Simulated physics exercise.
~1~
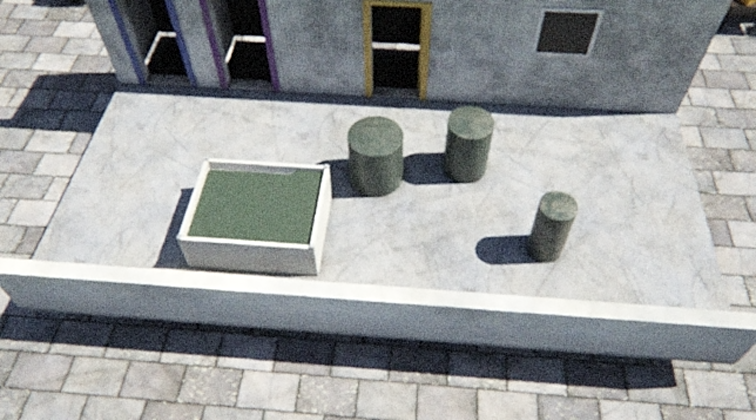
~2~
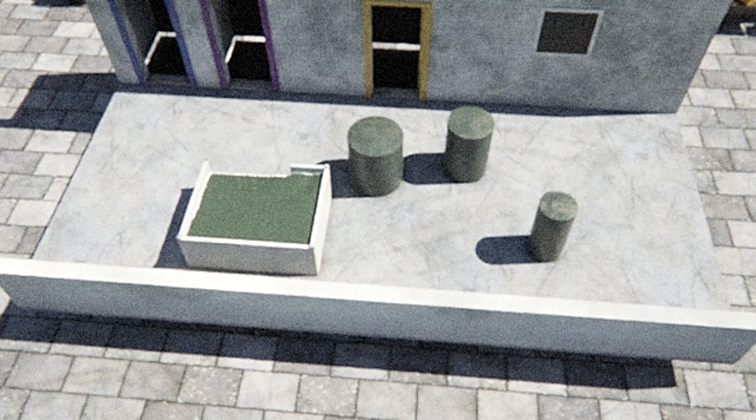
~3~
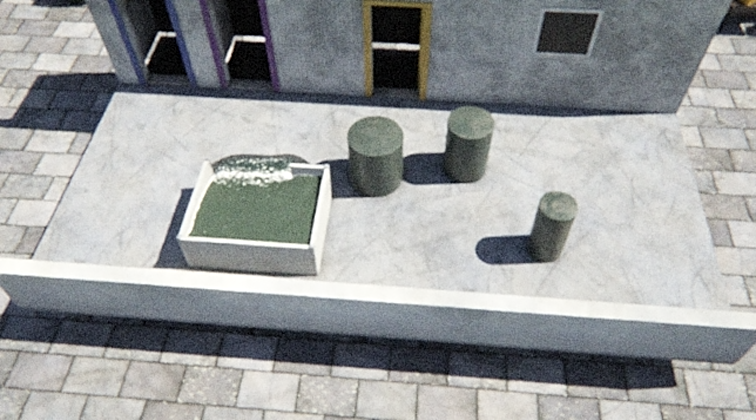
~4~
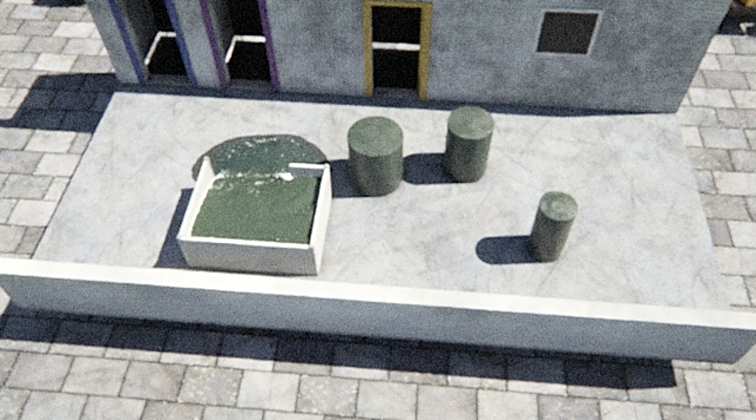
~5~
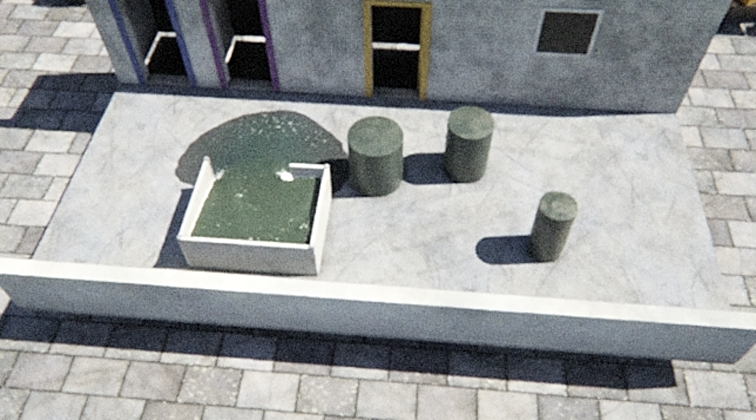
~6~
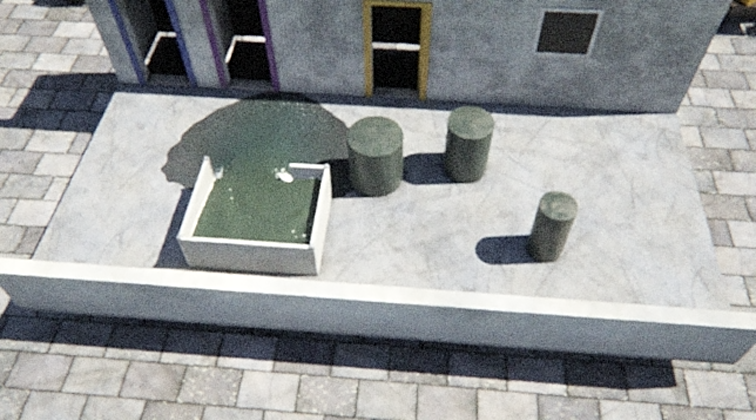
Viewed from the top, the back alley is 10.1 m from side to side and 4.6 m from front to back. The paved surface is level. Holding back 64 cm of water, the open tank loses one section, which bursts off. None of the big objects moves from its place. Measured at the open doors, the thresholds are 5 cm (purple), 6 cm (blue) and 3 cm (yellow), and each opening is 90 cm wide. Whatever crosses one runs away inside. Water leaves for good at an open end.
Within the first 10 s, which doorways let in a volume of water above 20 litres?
Purple door: More than the limit. Blue door: More than the limit. Yellow door: More than the limit.
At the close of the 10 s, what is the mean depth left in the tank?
Average depth: About 4 cm.
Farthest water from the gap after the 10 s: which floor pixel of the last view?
Somewhere around (664, 116).
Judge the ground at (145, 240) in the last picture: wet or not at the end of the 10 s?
Not yet touched.
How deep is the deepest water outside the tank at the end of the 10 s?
I'd say near 4 centimetres.
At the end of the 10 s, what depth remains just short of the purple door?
Some 3.5 centimetres of depth.
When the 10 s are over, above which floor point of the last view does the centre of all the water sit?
Near (358, 164).
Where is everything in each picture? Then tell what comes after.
The first picture shows still water, 64 cm deep, in the open tank at (257, 204).
In the second picture, the front is at (299, 186), 0.7 m from the gap at (254, 185); 0.3 m2 of floor is under water; 64 cm left at the back of the open tank.
In the third picture, the front is at (304, 165), 1.0 m from the gap at (254, 186); 1.1 m2 of floor is under water; 63 cm left at the back of the open tank.
In the fourth picture, water pours out at (254, 186) and has run 1.4 m, to (296, 139); deepest outside 36 cm, 57 cm at the open tank's back.
In the fifth picture, water pours out at (254, 186) and has run 1.9 m, to (295, 115); deepest outside 36 cm, 55 cm at the open tank's back.
In the sixth picture, water pours out at (254, 186) and has run 2.4 m, to (294, 95); deepest outside 35 cm, 54 cm at the open tank's back.
A moment later water covers 20 % of the floor and is deepest (32 cm) near (287, 95); purple door 17 cm at the sill, 62 L in, blue door not reached, yellow door 4 cm at the sill, 0 L in.
Soon after water covers 25 % of the floor and is deepest (26 cm) near (295, 102); purple door 24 cm at the sill, 183 L in, blue door 13 cm at the sill, 12 L in, yellow door 9 cm at the sill, 9 L in.
Next water covers 35 % of the floor and is deepest (14 cm) near (232, 92); purple door 15 cm at the sill, 286 L in, blue door 9 cm at the sill, 33 L in, yellow door 6 cm at the sill, 24 L in.
Later on water covers 45 % of the floor and is deepest (8 cm) near (255, 106); purple door 8 cm at the sill, 344 L in, blue door 5 cm at the sill, 38 L in, yellow door 4 cm at the sill, 35 L in.
At the end water covers 45 % of the floor and is deepest (4 cm) near (447, 153); purple door 4 cm at the sill, 353 L in, blue door 3 cm at the sill, 38 L in, yellow door 3 cm at the sill, 36 L in.
